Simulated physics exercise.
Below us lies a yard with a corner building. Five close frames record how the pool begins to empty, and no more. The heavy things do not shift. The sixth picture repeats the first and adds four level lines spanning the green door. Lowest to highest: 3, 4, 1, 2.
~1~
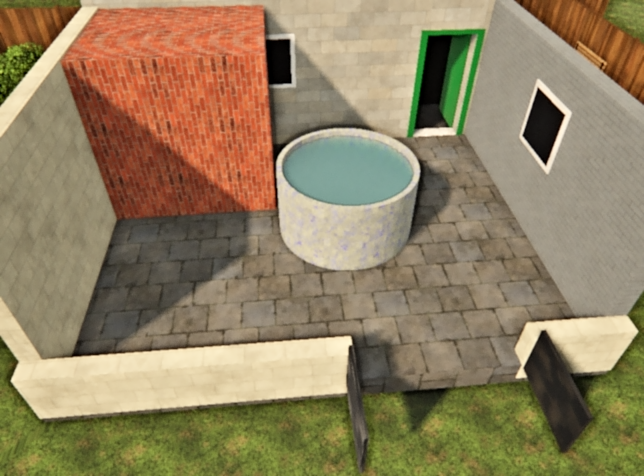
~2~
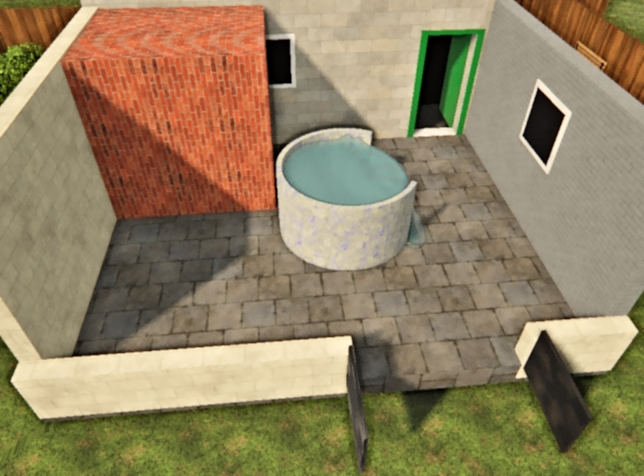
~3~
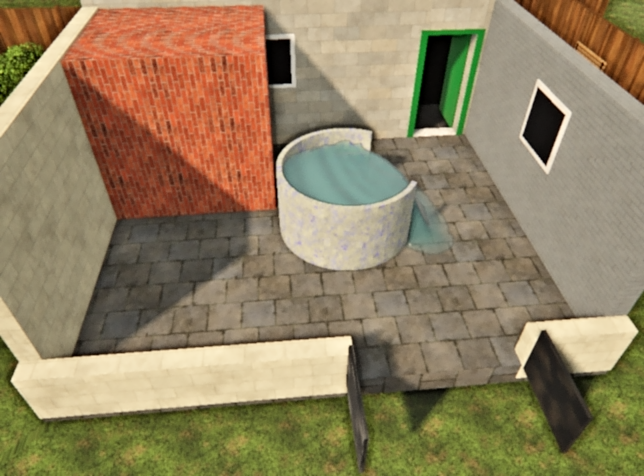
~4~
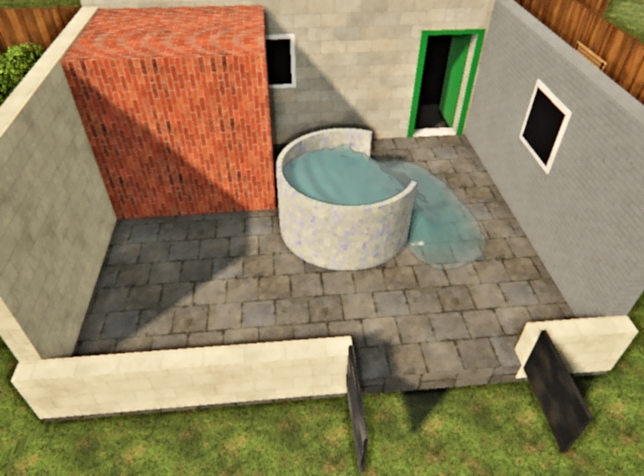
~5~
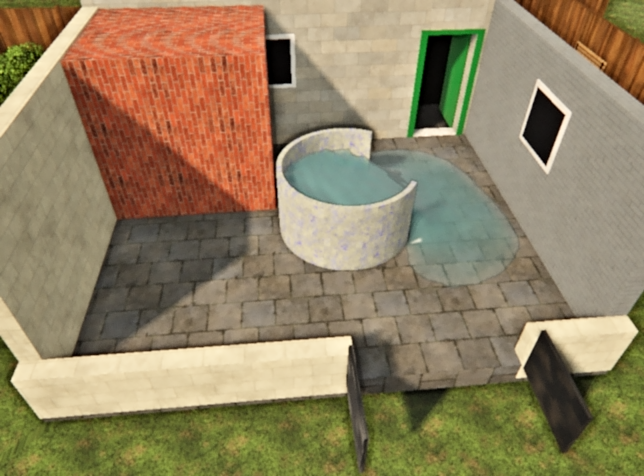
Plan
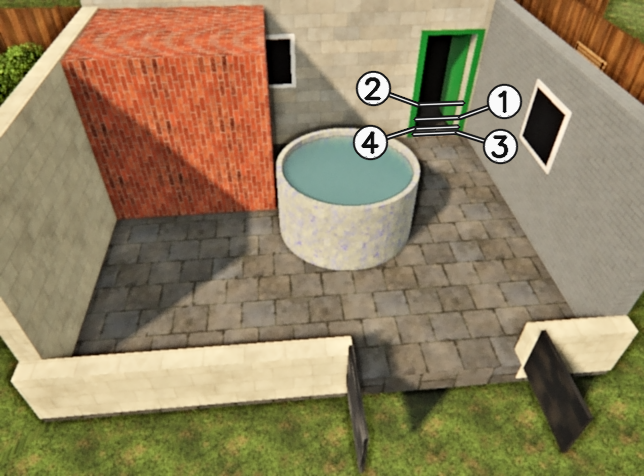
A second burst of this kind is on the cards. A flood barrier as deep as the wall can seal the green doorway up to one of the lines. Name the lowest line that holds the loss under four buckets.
Use height 2.
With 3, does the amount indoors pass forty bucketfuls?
Yes.
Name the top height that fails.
It is 1.
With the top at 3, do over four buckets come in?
Yes, it does.
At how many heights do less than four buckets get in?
One.
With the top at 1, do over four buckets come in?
Yes, it does.
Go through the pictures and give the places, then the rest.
Water in the pool at rest, its middle at (348, 169); foot of the green doorway at (434, 135); open gate at (441, 327).
Water covers 2 % of the ground and shows as far out as (414, 244).
Water covers 5 % of the ground and shows as far out as (446, 245).
Water covers 12 % of the ground and shows as far out as (474, 254).
Water covers 22 % of the ground and shows as far out as (508, 257).
On the marked copy, 1 at (437, 118); 2 at (440, 103); 3 at (435, 133); 4 at (436, 127); from the bottom up 3, 4, 1, 2.
Choosing 1, about 9 bucketfuls get in.
Choosing 2, a splash gets over, under a bucket.
Choosing 3, dozens of bucketfuls pour in.
Choosing 4, dozens of bucketfuls pour in.
